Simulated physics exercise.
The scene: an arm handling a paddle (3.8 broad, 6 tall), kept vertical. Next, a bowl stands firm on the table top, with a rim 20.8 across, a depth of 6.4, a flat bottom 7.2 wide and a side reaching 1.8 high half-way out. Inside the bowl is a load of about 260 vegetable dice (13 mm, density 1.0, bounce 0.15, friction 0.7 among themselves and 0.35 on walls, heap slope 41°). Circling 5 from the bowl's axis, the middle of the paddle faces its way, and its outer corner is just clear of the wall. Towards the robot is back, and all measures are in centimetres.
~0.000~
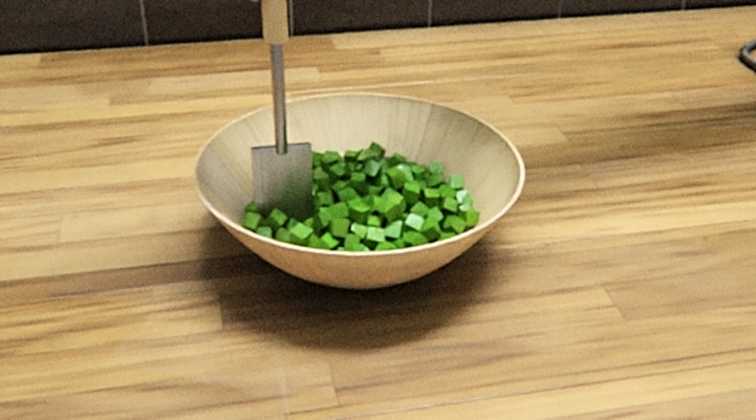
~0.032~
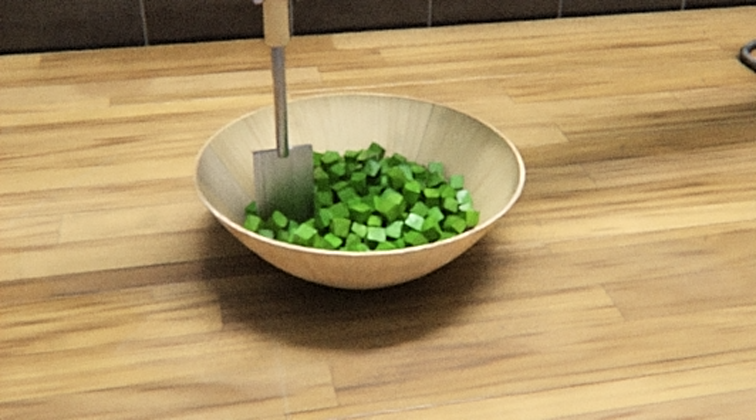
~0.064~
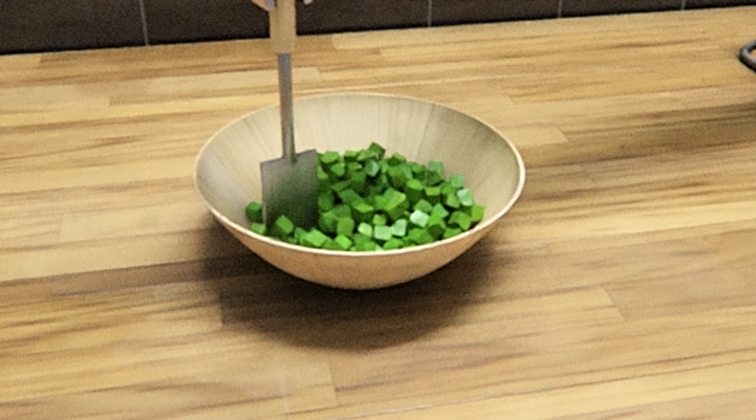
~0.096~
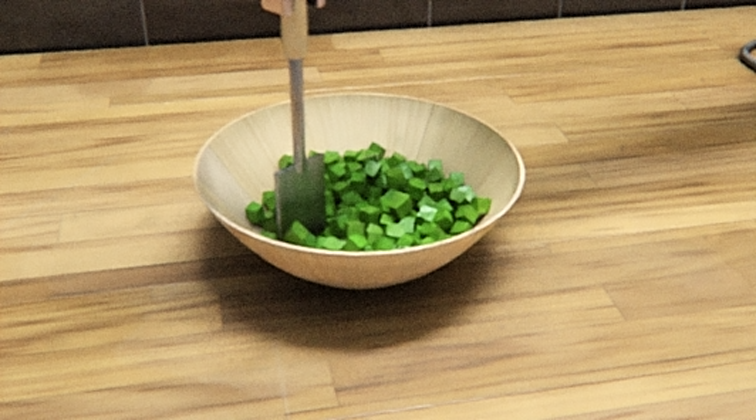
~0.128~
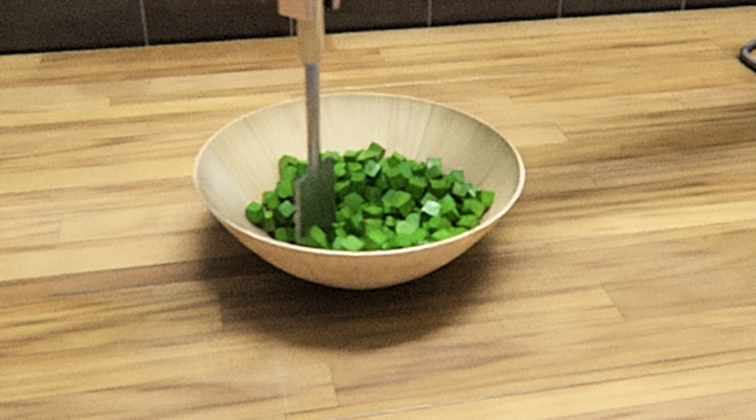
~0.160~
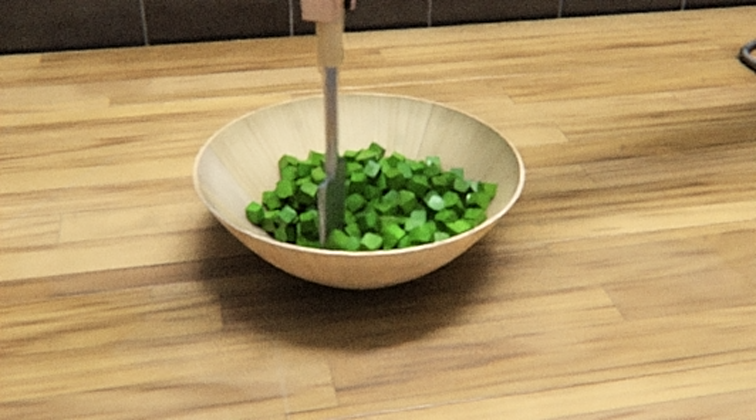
A metal paddle sweeps rightward through green cubes in a wooden bowl, turning edge-on.
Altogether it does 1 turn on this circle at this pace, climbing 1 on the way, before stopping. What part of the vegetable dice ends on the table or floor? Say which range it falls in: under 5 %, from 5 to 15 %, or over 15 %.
It falls from 5 to 15 %.
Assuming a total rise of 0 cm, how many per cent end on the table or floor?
I'd put it at about 10 per cent.
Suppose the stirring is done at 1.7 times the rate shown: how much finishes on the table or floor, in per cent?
I'd put it near 20 %.
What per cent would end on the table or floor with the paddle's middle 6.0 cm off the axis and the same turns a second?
Near 5 percent.
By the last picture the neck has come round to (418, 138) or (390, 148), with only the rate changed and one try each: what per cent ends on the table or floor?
Roughly 25 and 20 percent, in that order.
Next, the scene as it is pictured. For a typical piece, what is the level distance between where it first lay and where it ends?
9 centimetres.
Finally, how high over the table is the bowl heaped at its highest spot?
It reaches some 7.5 cm above the table.
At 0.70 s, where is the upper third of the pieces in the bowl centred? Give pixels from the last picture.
I'd point to about (262, 162).
After 0.43 s, 177° round, highest piece 8 above the table; 251 in the bowl, 5 in flight or on the tool.
After 0.70 s, 293° round, highest piece 8 above the table; 243 in the bowl, 13 on the table or floor.
After 1.03 s, 0° round, highest piece 7 above the table; 236 in the bowl, 20 on the table or floor.
After 1.73 s, 0° round, highest piece 7 above the table; 236 in the bowl, 20 on the table or floor.
At rest, 236 in the bowl, 20 on the table or floor. That is 8 % on the table or floor.
